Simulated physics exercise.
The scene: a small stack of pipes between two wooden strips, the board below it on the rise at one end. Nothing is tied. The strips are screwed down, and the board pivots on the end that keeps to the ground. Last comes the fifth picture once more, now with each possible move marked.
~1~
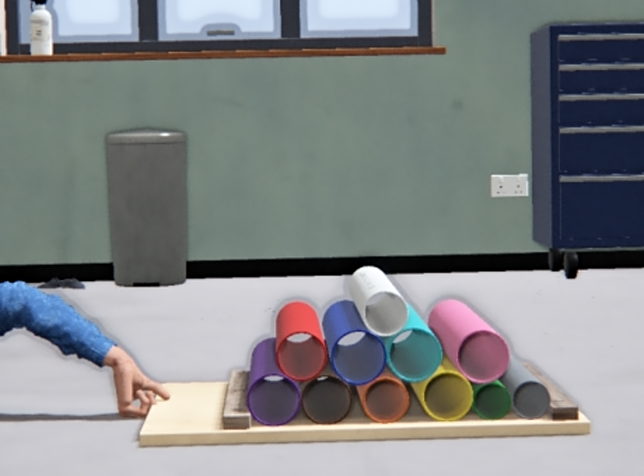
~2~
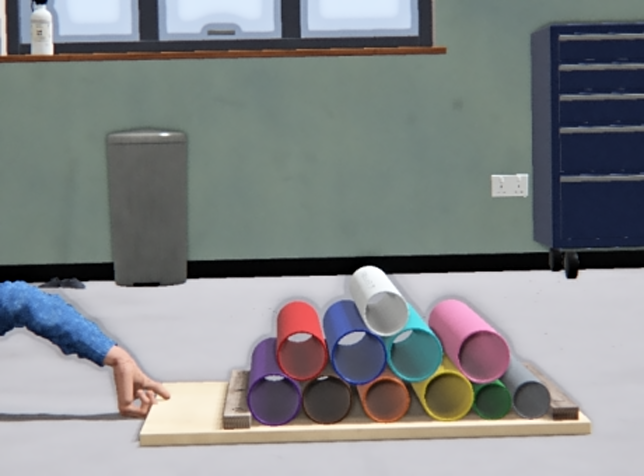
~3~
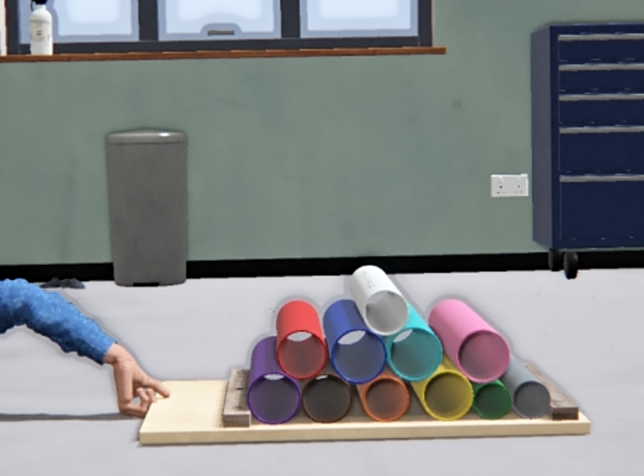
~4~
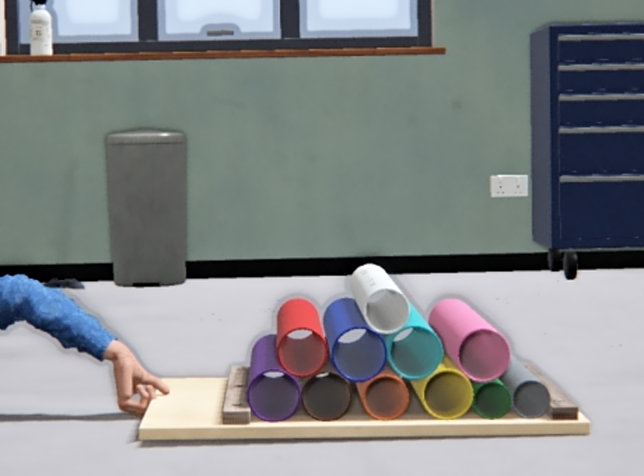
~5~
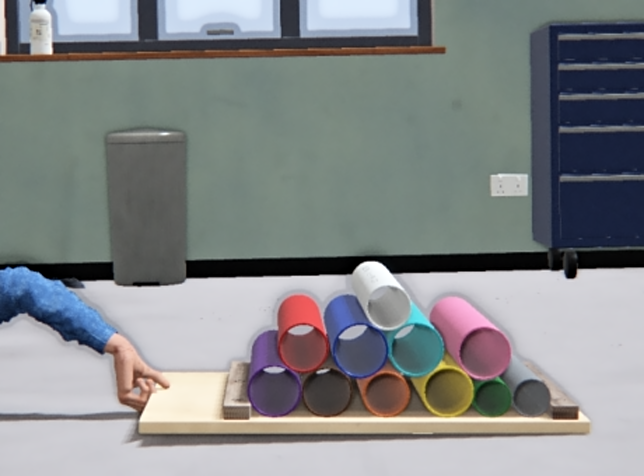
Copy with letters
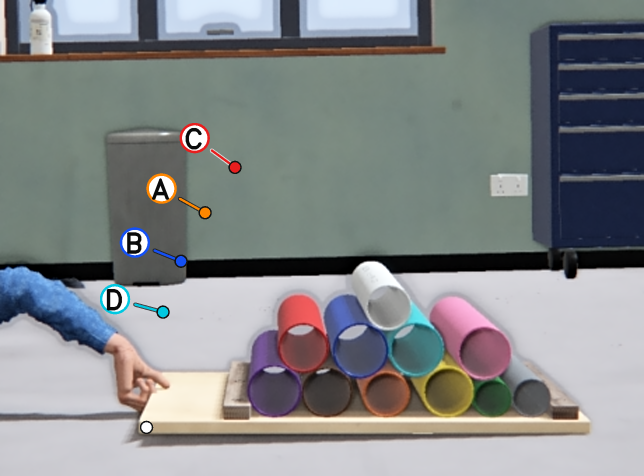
Hand in a blue sleeve slowly lifting the left end of a wooden board slightly, tilting a stack of colourful pipes.
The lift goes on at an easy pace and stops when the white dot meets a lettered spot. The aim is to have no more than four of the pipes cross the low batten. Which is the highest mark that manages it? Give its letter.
Raise it to B.
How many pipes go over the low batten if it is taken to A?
With A, five.
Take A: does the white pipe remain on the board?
No.
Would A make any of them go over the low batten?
Yes.
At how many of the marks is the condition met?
Two of them.
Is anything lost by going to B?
Yes.
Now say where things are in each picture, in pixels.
Pink pipe (482, 356); turquoise pipe (414, 354); red pipe (302, 356), in the first picture.
Red pipe (302, 356); white pipe (386, 313), in the second picture.
Board (358, 399); purple pipe (274, 398); brown pipe (326, 399); blue pipe (359, 356), in the third picture.
Board (357, 398); purple pipe (274, 396); brown pipe (327, 397), in the fourth picture.
Board (357, 394); purple pipe (275, 391); brown pipe (327, 392), in the fifth picture.
On the marked copy, A at (205, 213); B at (181, 261); C at (235, 167); D at (163, 312); the white dot at (147, 428).
Following B. Soon after the start, board at 15°.
Later, board at 24°.
In the end, board at 24°, four over the low batten (blue, pink, turquoise, white).
As for the rest, A five over the low batten; C five over the low batten; D four over the low batten (blue, pink, turquoise, white).
